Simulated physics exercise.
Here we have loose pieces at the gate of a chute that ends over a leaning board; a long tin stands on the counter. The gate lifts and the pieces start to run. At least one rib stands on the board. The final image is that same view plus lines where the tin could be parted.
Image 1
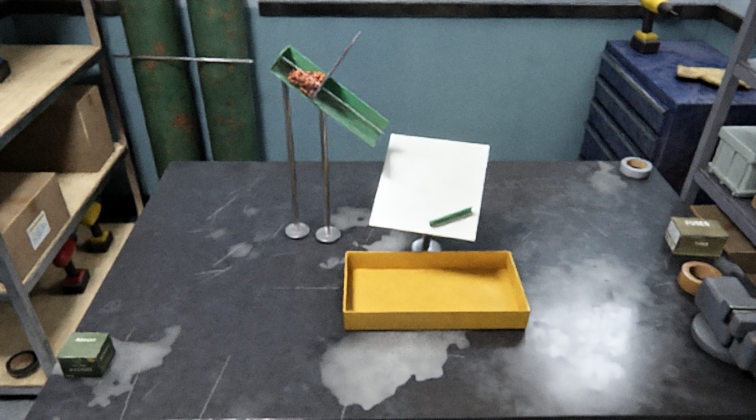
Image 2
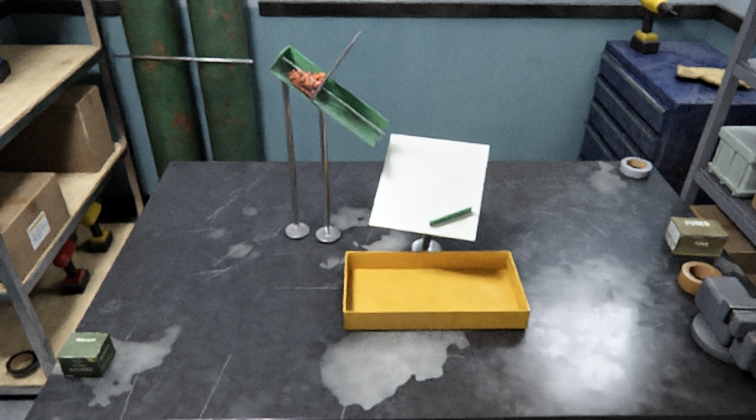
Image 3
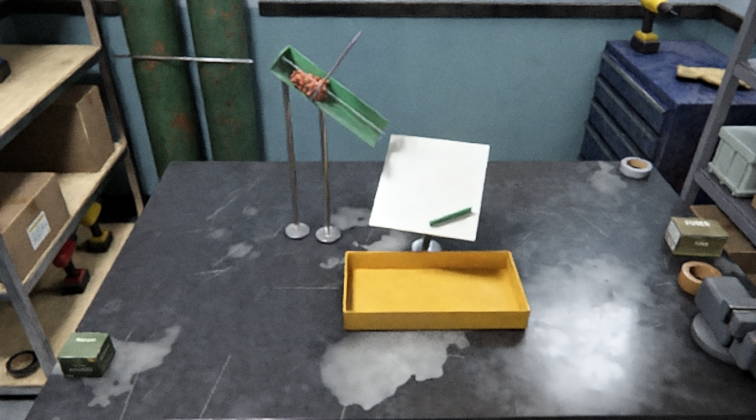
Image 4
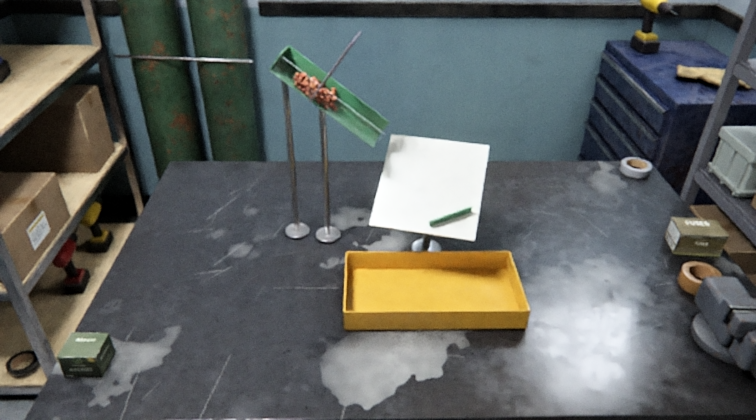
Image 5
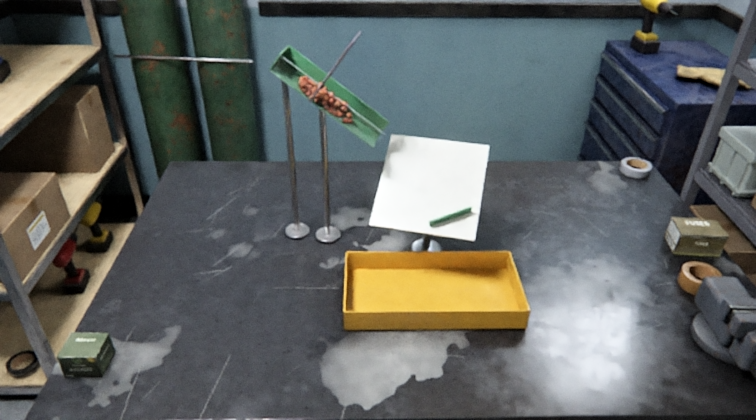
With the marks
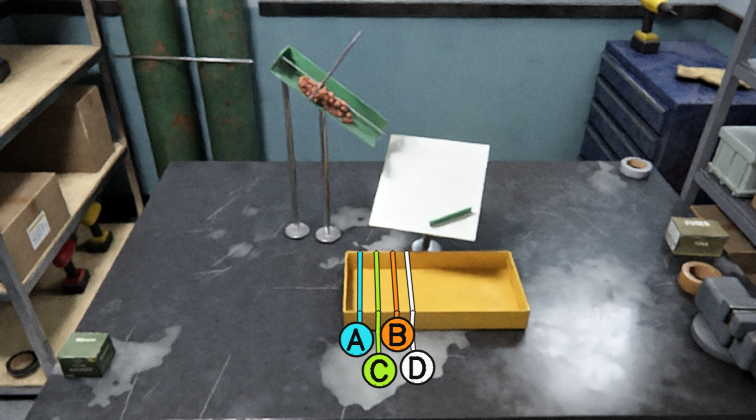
Reddish clay pellets sliding slowly down a green chute past a lifted gate, above a tilted white board and an empty yellow tin.
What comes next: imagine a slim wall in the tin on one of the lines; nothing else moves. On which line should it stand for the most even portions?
Go for D.
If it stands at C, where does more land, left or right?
More lands on the right.
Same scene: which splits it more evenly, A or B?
Here it is line B.
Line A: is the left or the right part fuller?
More lands on the right.
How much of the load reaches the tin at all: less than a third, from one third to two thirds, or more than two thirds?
About that: More than two thirds.
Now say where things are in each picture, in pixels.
In the first picture, load behind the gate at (306, 79), clay pellets; lip of the chute at (376, 142), sloping gently.
In the second picture, middle of the board at (431, 184), tilted fairly steeply; middle of its low edge at (421, 232); of its high edge at (440, 140).
In the third picture, front corners of the tin at (344, 312) and (530, 310), empty; front of the load at (324, 97).
In the fourth picture, middle of the load at (316, 87); its front at (335, 108), about a third of the way to the lip; rib from (472, 207) to (429, 222).
In the fifth picture, middle of the load at (326, 95); its front at (350, 121), about half of the way to the lip.
On the marked copy, line A crosses the front rim at (359, 312); line B crosses the front rim at (396, 311); line C crosses the front rim at (378, 311); line D crosses the front rim at (412, 311).
Choosing A, of what is caught, none on the left of the divider, all on the right.
Choosing B, of what is caught, a small part on the left of the divider, most on the right.
Choosing C, of what is caught, a small part on the left of the divider, nearly all on the right.
Choosing D, of what is caught, about a third on the left of the divider, about two thirds on the right.
